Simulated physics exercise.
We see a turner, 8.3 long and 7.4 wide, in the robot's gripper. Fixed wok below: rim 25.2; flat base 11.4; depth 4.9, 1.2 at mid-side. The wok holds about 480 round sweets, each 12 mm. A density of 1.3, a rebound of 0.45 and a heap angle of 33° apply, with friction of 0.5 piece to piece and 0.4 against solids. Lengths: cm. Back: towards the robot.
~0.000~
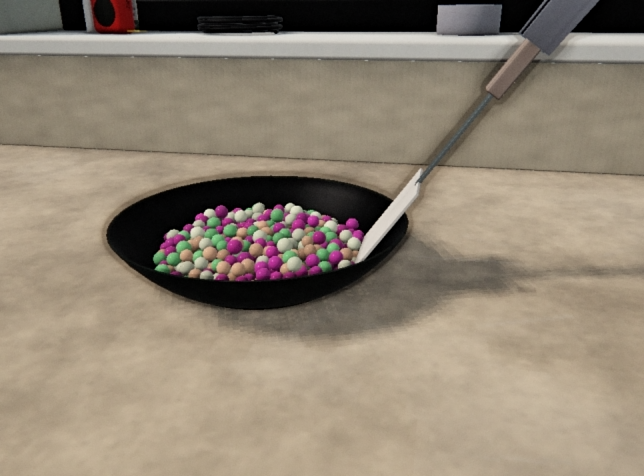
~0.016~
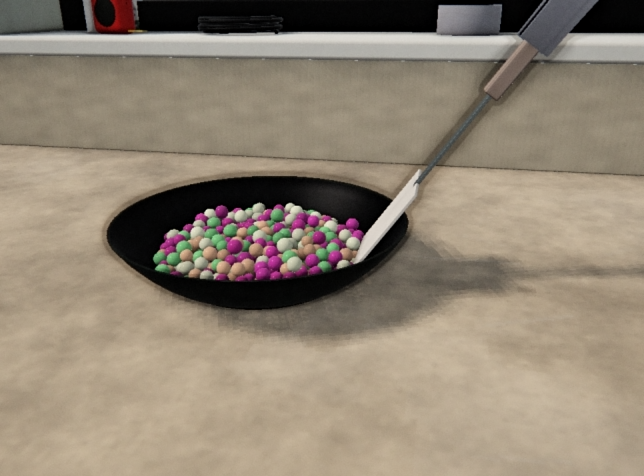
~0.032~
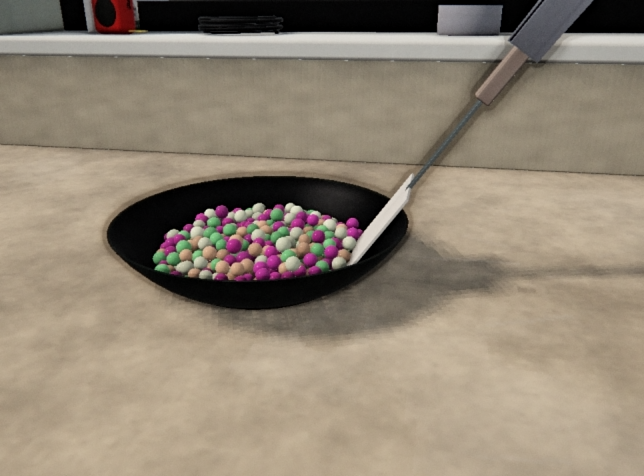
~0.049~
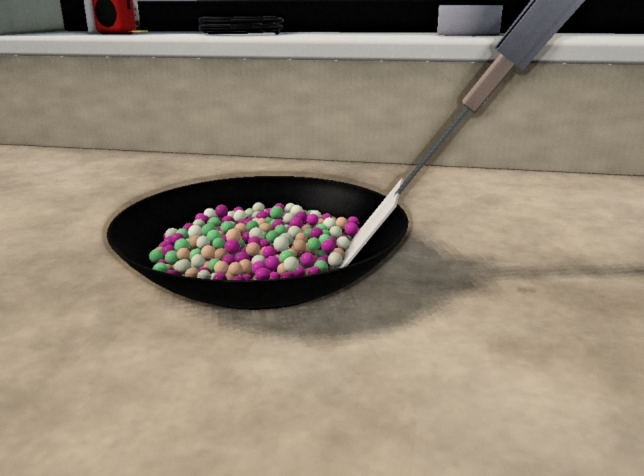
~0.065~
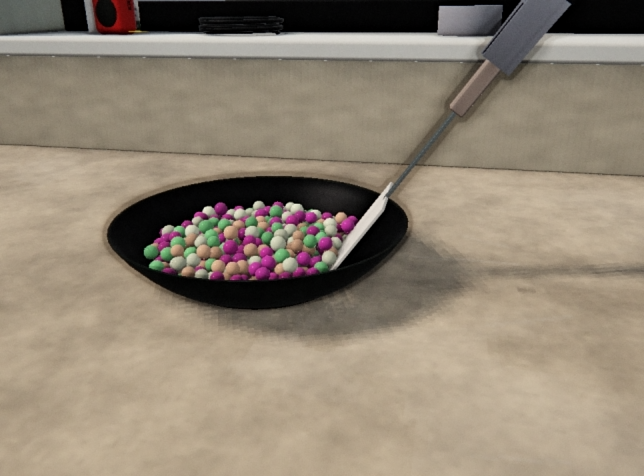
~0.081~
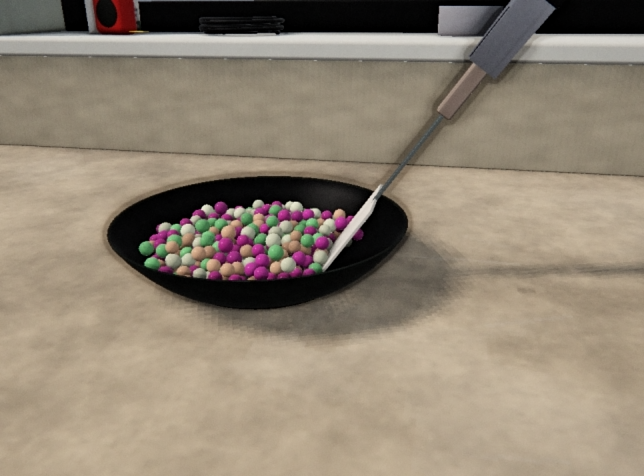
On a beige stone-like countertop, a black wok holds a heap of small magenta, green, white and peach balls, with a tilted turner resting inside its right edge. The turner stays still at first, then slides slowly left, nudging the heap slightly toward the wok's left side.
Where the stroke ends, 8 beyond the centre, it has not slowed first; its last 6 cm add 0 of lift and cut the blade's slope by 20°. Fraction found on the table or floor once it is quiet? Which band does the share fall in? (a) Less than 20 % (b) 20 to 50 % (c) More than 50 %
The answer is a.
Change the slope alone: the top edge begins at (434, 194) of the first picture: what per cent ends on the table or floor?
Spill: Approx. 10 per cent.
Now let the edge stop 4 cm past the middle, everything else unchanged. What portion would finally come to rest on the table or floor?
Then around 0 per cent.
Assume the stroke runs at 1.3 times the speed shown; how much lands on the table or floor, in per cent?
Near 15 in a hundred.
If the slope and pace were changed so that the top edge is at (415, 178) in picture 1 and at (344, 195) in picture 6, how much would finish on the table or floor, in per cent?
My guess would be close to 25 per cent.
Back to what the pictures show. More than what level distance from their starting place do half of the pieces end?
The value is roughly 5 cm.
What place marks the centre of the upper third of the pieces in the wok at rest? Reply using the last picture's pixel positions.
The centre sits close to (172, 214).
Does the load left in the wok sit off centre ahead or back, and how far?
It rests close to 4.5 centimetres ahead of centre.
After 0.17 s, sloping 55°, highest piece 5 above the table; 484 in the wok.
After 0.26 s, sloping 47°, highest piece 7 above the table; 480 in the wok, 4 on the blade or in flight.
After 0.50 s, sloping 35°, highest piece 7 above the table; 425 in the wok, 58 on the table or floor, 1 on the blade or in flight.
After 1.55 s, sloping 35°, highest piece 7 above the table; 424 in the wok, 60 on the table or floor.
In the end, 424 in the wok, 60 on the table or floor. That is 12 % on the table or floor.
